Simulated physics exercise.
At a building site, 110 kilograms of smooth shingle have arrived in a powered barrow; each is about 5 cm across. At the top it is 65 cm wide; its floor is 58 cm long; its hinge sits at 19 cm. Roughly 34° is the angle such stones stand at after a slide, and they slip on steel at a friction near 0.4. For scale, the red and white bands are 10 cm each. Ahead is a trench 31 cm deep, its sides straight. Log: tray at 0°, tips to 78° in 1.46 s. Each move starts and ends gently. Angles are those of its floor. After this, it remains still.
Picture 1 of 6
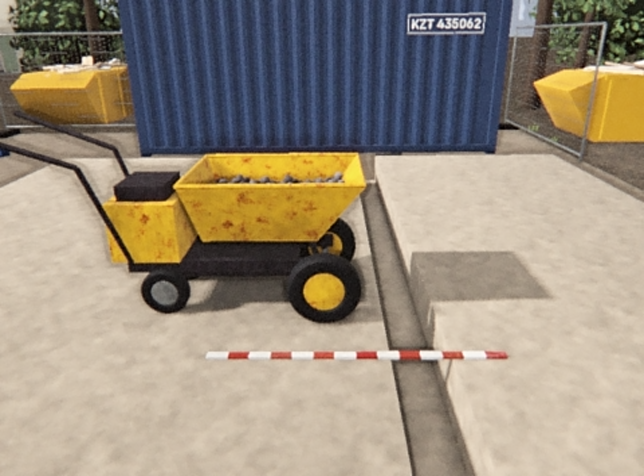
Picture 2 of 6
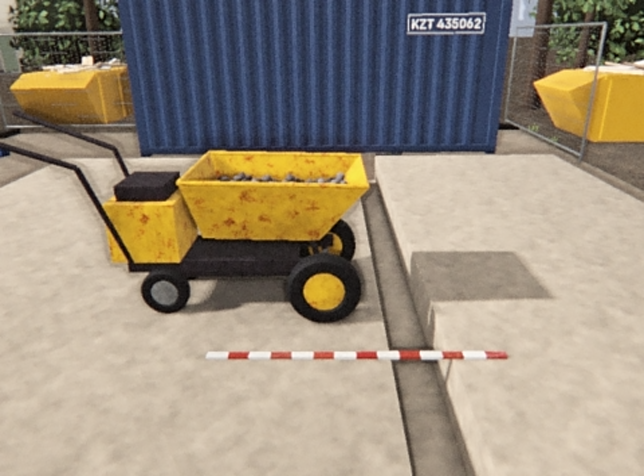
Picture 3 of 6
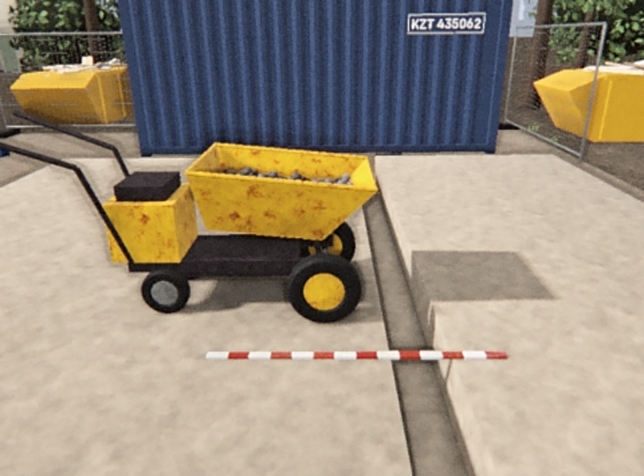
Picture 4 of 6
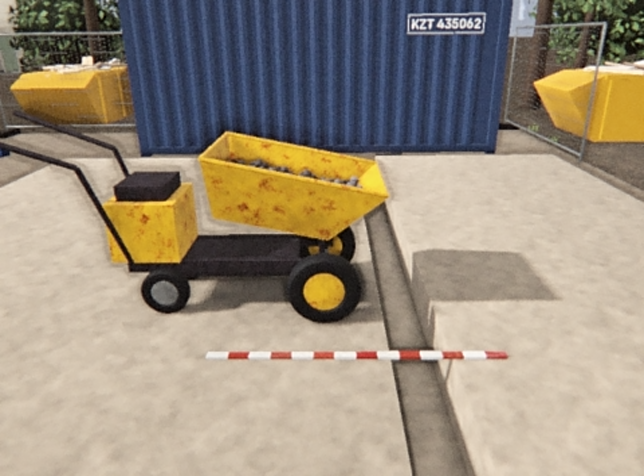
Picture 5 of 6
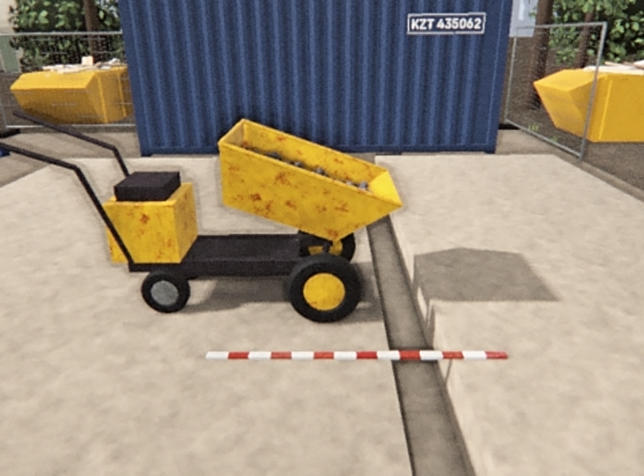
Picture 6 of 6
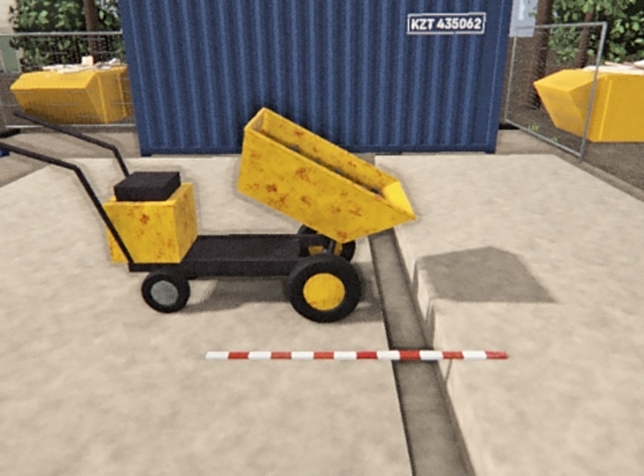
A yellow tray of stones on a small wheeled cart tilts steadily toward the right.
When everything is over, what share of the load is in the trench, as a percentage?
Close to 10 in a hundred.
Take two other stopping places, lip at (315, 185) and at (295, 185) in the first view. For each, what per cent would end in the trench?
It comes to about 75 and 95 in a hundred.
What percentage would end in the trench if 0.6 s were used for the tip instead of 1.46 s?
It would be near 5 per cent.
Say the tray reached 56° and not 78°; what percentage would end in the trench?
Share in trench: Approx. 15%.
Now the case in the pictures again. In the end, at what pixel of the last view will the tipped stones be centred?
I'd point somewhere around (478, 289).
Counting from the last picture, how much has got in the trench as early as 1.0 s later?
Some 0 per cent.
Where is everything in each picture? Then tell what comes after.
In the first picture, the tray is at 0°, its lip at (365, 186); the top of the load is at (294, 183).
In the second picture, the tray is at 1°, its lip at (368, 187); the top of the load is at (253, 181).
In the third picture, lip at (377, 190), floor tilted 6°, highest stones at (259, 176).
In the fourth picture, the tray is at 12°, its lip at (389, 196); the top of the load is at (246, 168).
In the fifth picture, lip at (402, 206), floor tilted 20°, highest stones at (255, 156).
In the sixth picture, lip at (416, 218), floor tilted 29°, highest stones at a place the side hides.
Then, 0.5 s after the last picture the floor is at 66°, 99 % in the tray, 1 % past the trench; the foremost stones are at (448, 265).
Then, 1.0 s after the last picture the floor is at 78°, 30 % in the tray, 1 % in the trench, 69 % past the trench; the foremost stones are at (559, 289).
Then, 1.3 s after the last picture the floor is at 78°, 10 % in the tray, 3 % in the trench, 87 % past the trench; the foremost stones are at (617, 278).
Then, 3.3 s after the last picture the floor is at 78°, 3 % in the tray, 10 % in the trench, 87 % past the trench; the foremost stones are past the picture's edge.
